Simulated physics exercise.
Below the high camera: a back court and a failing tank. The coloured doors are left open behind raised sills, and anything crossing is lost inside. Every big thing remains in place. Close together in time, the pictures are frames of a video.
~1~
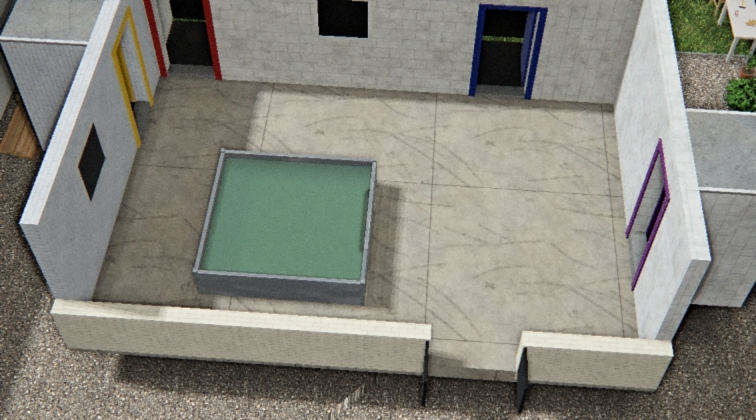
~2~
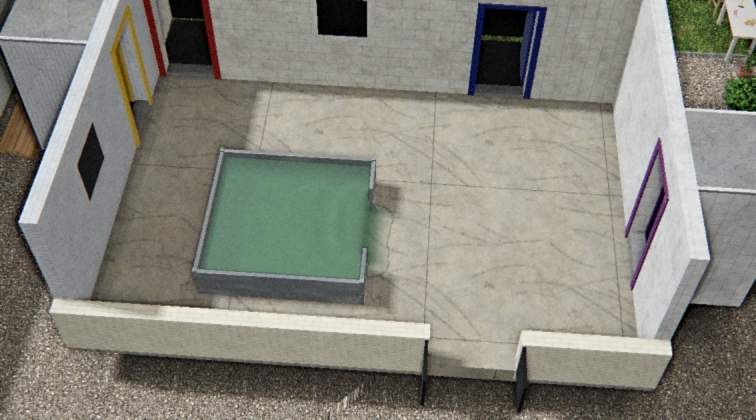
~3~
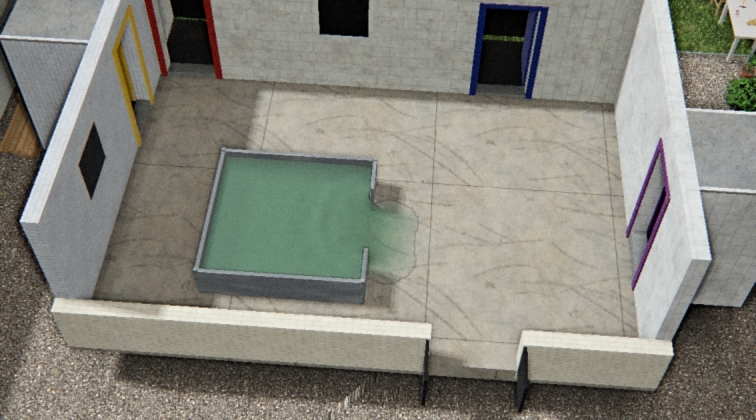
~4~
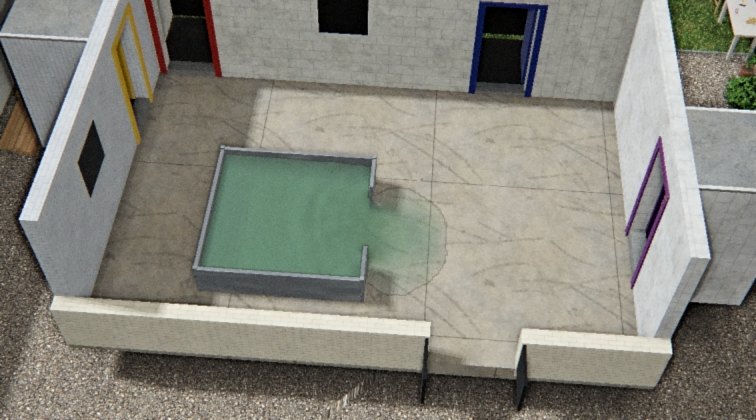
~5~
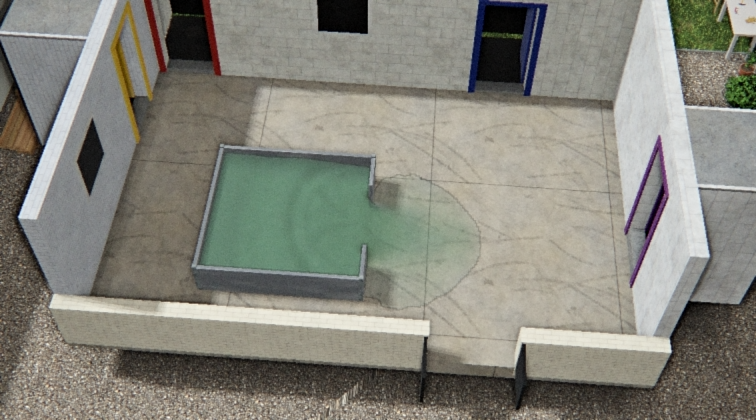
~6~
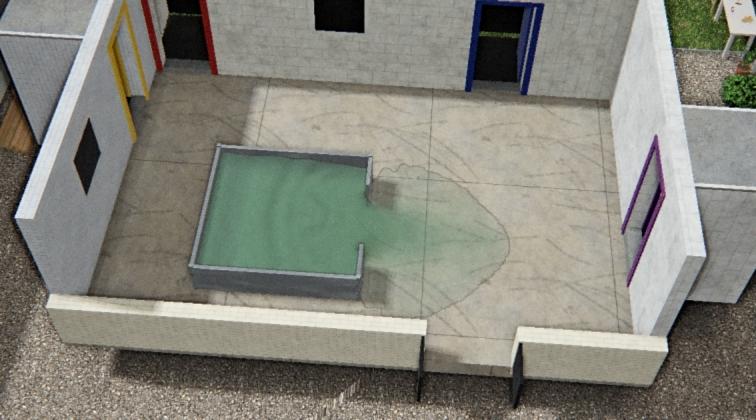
A tank of green water opens on its right side and water spreads rightward across the floor.
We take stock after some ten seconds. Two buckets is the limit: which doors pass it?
My prediction: Purple door: Within two buckets; red door: Within two buckets; blue door: Exceeds two buckets; yellow door: Within two buckets.
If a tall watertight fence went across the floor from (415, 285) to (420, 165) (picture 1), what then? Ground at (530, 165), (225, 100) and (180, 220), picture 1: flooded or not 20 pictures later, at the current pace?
Results in order: Bone-dry / swamped / bone-dry.
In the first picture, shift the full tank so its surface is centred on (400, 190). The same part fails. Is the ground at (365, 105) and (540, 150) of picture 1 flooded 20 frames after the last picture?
Point 1: Not wet; point 2: Soaked through.
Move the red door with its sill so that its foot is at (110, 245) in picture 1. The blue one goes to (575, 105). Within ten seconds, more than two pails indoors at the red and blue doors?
As it turns out, the red keeps within it while the blue runs past it.
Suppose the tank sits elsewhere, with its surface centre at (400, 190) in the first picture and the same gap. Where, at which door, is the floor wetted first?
Answer: The door marked purple.
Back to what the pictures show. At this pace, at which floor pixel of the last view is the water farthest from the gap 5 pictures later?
I would point to (620, 234).
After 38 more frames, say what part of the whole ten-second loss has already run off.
Around 40 percent.
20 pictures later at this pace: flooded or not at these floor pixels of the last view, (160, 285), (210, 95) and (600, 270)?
Result, in the order given: Not wetted / not wetted / wetted.
A moment on, water covers 25 % of the floor; the purple door wet at the sill, nothing in, the red door not reached, the blue door not reached, the yellow door not reached.
Next, water covers 40 % of the floor; the purple door wet at the sill, nothing in, the red door not reached, the blue door not reached, the yellow door not reached.
Then, water covers 45 % of the floor; the purple door wet at the sill, nothing in, the red door not reached, the blue door wet at the sill, nothing in, the yellow door not reached.
Later, water covers 55 % of the floor; the purple door wet at the sill, nothing in, the red door not reached, the blue door under two buckets in, the yellow door not reached.
In the end, water covers 80 % of the floor; the purple door wet at the sill, nothing in, the red door wet at the sill, nothing in, the blue door over two buckets in, the yellow door wet at the sill, nothing in.
